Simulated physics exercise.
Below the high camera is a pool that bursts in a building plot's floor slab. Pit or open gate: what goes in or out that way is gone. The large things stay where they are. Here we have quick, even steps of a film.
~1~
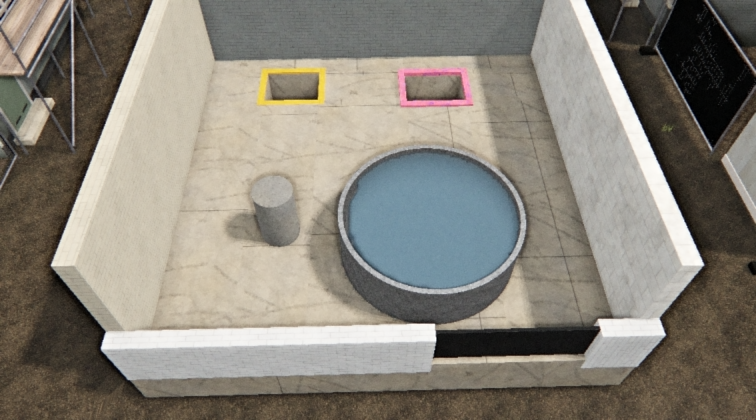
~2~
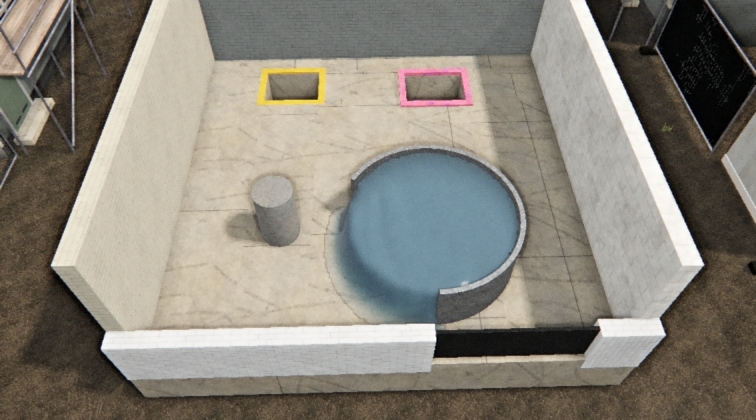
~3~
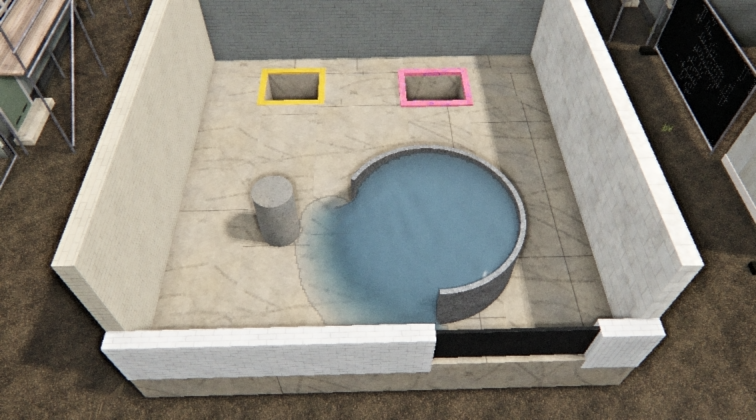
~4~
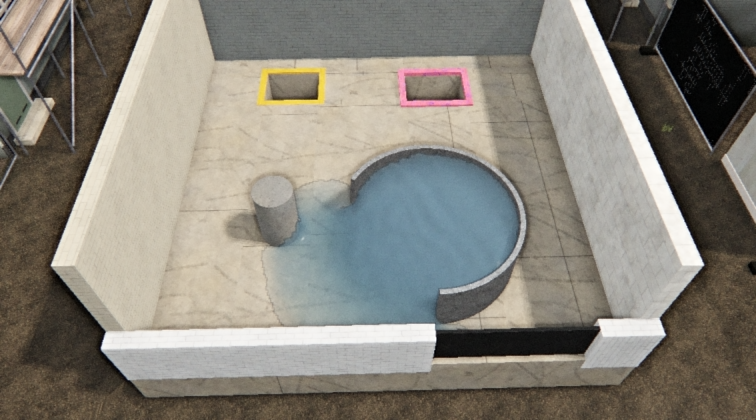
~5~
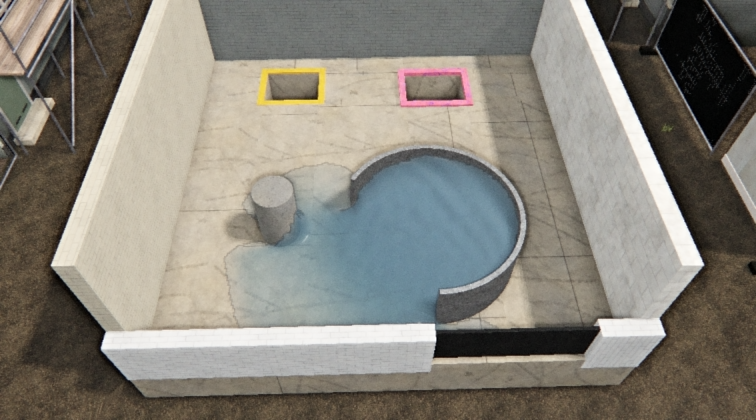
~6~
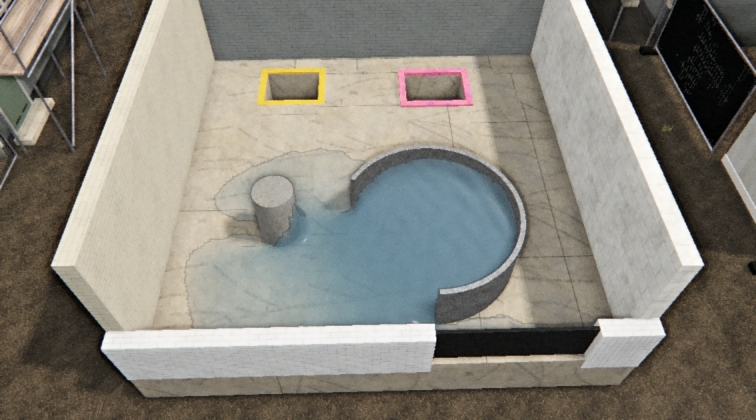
A walled building plot with a pale, cracked stone floor is seen from high above by a still camera. A round grey tank of blue water stands right of centre, a short grey cylinder to its left, yellow- and pink-edged pits behind, and a dark gap in the white front wall. The tank's left side opens, and water spreads leftward across the floor, flowing around the cylinder.
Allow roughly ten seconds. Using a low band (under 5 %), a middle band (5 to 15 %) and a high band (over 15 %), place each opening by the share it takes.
The gate is in the low band; the yellow pit is in the high band; the pink pit is in the low band.
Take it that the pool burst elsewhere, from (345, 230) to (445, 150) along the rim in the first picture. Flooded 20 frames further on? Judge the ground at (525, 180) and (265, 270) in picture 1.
Respectively: Spared and swamped.
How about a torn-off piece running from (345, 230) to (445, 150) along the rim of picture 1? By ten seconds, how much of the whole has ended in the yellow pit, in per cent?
That would be yellow at 50 percent.
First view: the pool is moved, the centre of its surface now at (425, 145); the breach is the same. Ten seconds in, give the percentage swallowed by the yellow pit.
I'd put the yellow pit at 35 per cent of the whole.
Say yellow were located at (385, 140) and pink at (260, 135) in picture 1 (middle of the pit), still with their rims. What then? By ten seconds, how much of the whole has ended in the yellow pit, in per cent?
Roughly 8 per cent ends up in the yellow pit.
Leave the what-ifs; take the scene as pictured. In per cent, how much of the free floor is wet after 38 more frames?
Estimate: Some 95 in a hundred.
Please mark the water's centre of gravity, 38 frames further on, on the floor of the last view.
It is around (340, 196).
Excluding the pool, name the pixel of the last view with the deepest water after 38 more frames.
Deepest spot: Around (215, 65).
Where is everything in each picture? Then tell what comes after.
The round tank at (431, 215) is whole and still, in the first frame.
The front is at a hidden place, out from the gap at (356, 274), in the second frame.
Water pours out at (356, 276) and has run to (327, 201), in the third frame.
The front is at (310, 187), out from the gap at (356, 277), in the fourth frame.
Water pours out at (356, 278) and has run to a hidden place, in the fifth frame.
Water pours out at (356, 278) and has run to a hidden place, in the sixth frame.
A moment on, water covers 40 % of the floor; the gate 0 %, the yellow pit 0 %, the pink pit 0 %.
Next, water covers 55 % of the floor; the gate 0 %, the yellow pit 0 %, the pink pit 0 %.
Then, water covers 65 % of the floor; the gate 0 %, the yellow pit 5 %, the pink pit 0 %.
Later, water covers 95 % of the floor; the gate 0 %, the yellow pit 24 %, the pink pit 1 %.
In the end, water covers 100 % of the floor; the gate 0 %, the yellow pit 39 %, the pink pit 3 %.
